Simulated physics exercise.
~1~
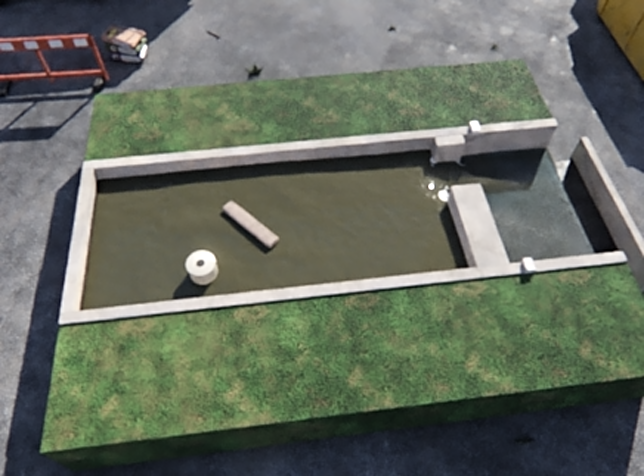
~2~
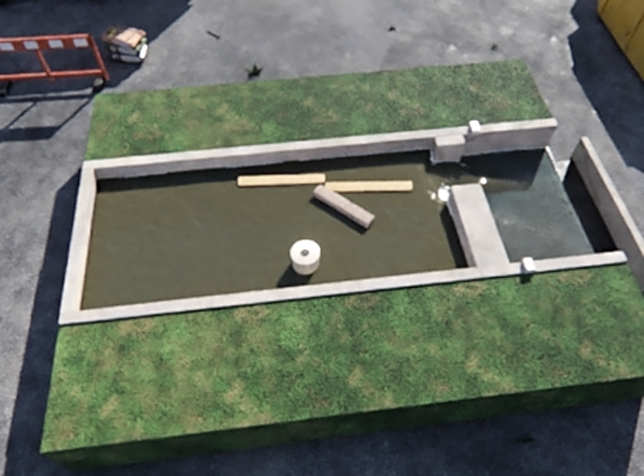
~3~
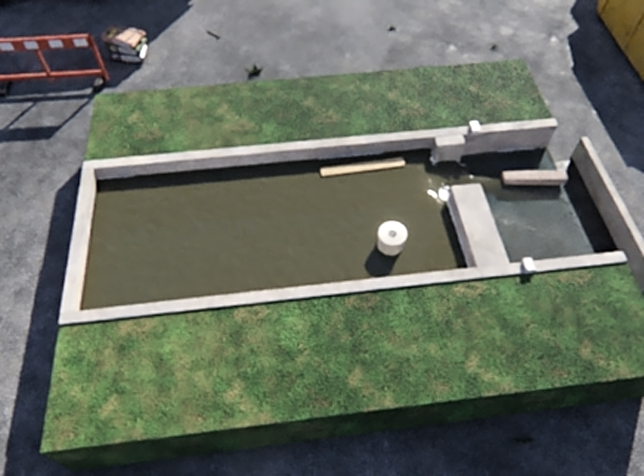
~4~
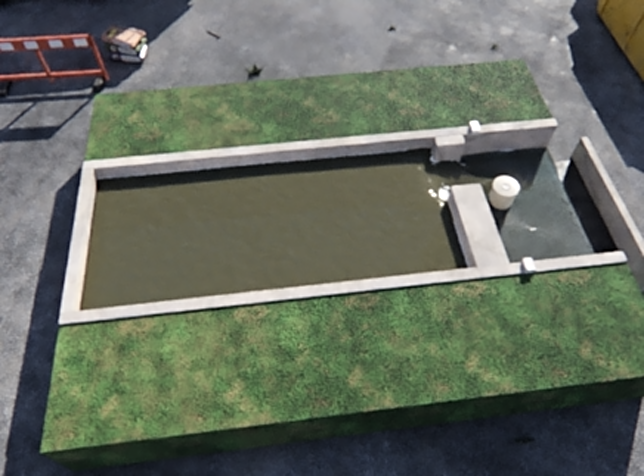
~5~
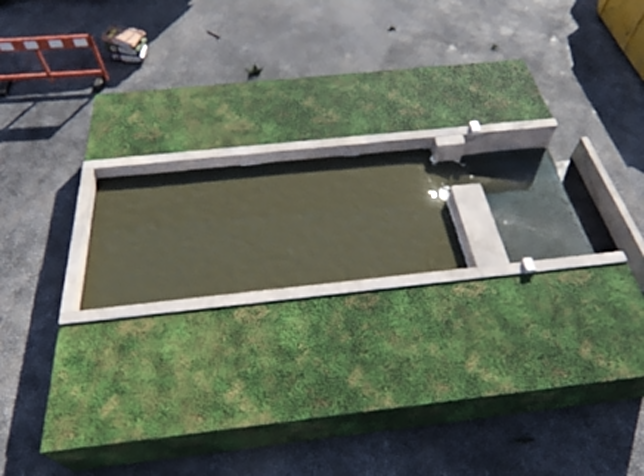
In a walled ditch, planks and a white tub drift right until none remain in view.
